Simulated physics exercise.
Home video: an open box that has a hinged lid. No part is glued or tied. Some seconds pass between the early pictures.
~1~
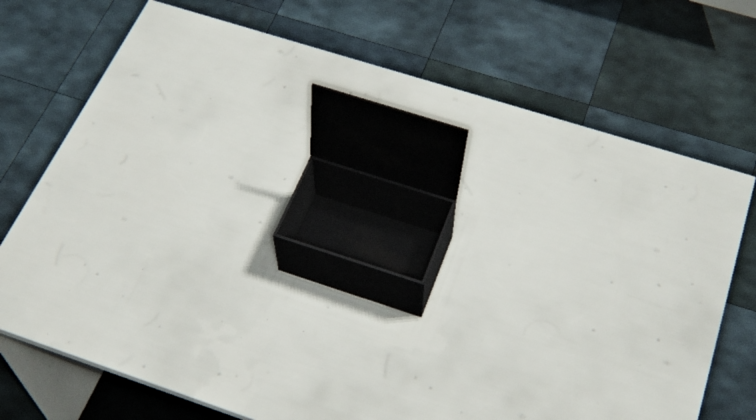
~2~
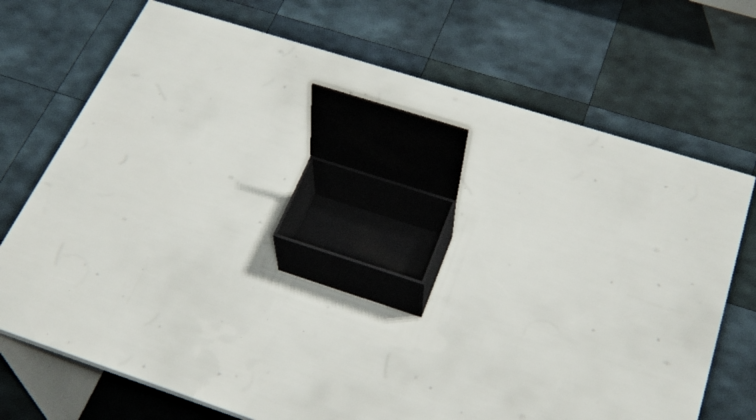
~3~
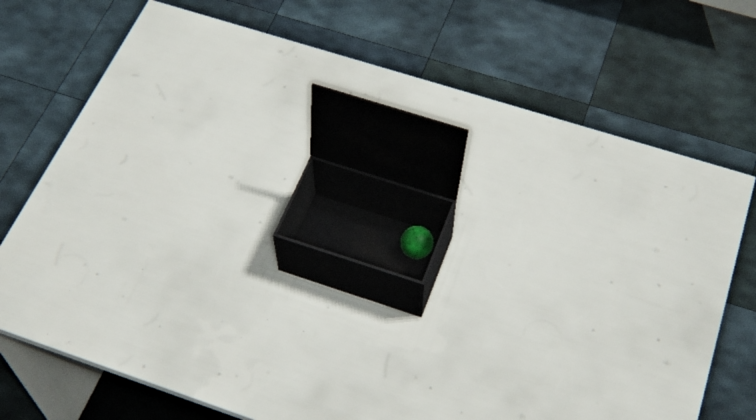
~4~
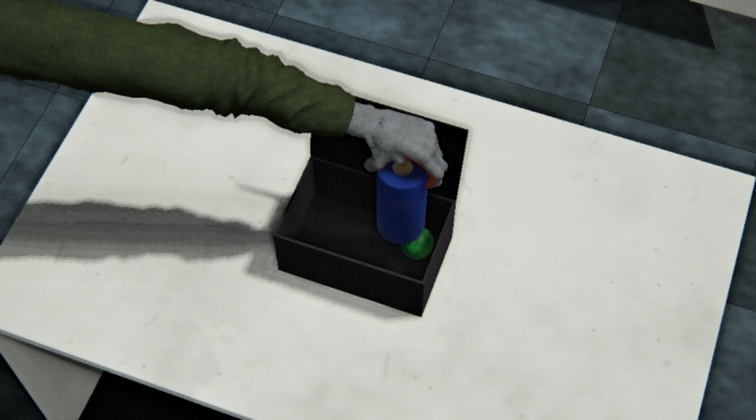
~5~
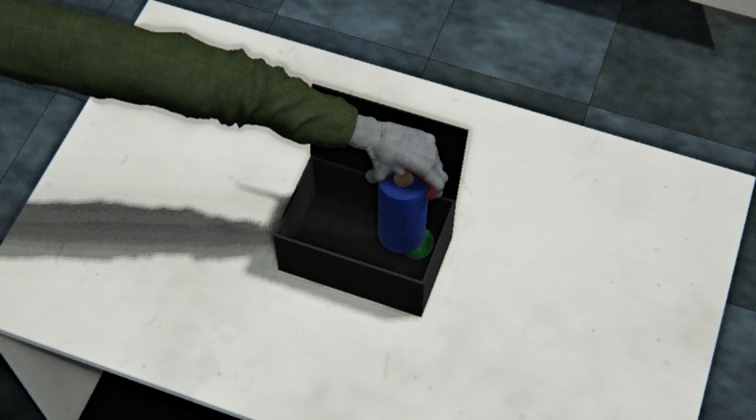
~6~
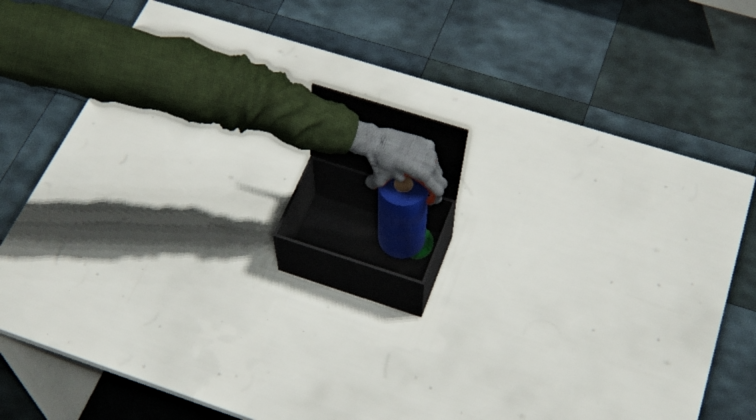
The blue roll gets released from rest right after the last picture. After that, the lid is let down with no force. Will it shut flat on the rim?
Most likely the lid comes to rest on the rim.
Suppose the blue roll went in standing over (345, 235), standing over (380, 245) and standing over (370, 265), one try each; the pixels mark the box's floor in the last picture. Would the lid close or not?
Going in order, the lid is left partly open, then is left partly open, then is left partly open.
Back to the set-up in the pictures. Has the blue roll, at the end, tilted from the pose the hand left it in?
Result: The blue roll leans over.
Then, 0.40 s after the last picture, blue roll tipped 57° from how it was near (363, 231); green ball rolled a little.
Then, 1.10 s after the last picture, lid starting down; blue roll on its side near (357, 250); green ball rolled a little.
Then, 1.70 s after the last picture, lid 53° above the rim; blue roll on its side near (357, 250); green ball rolled a little.
Then, 2.20 s after the last picture, lid 14° above the rim; blue roll on its side near (357, 250); green ball rolled a little.
At rest, lid shut; tipped over in the box, blue roll; green ball in place. Seen from the same camera at the end, blue roll near (357, 250).
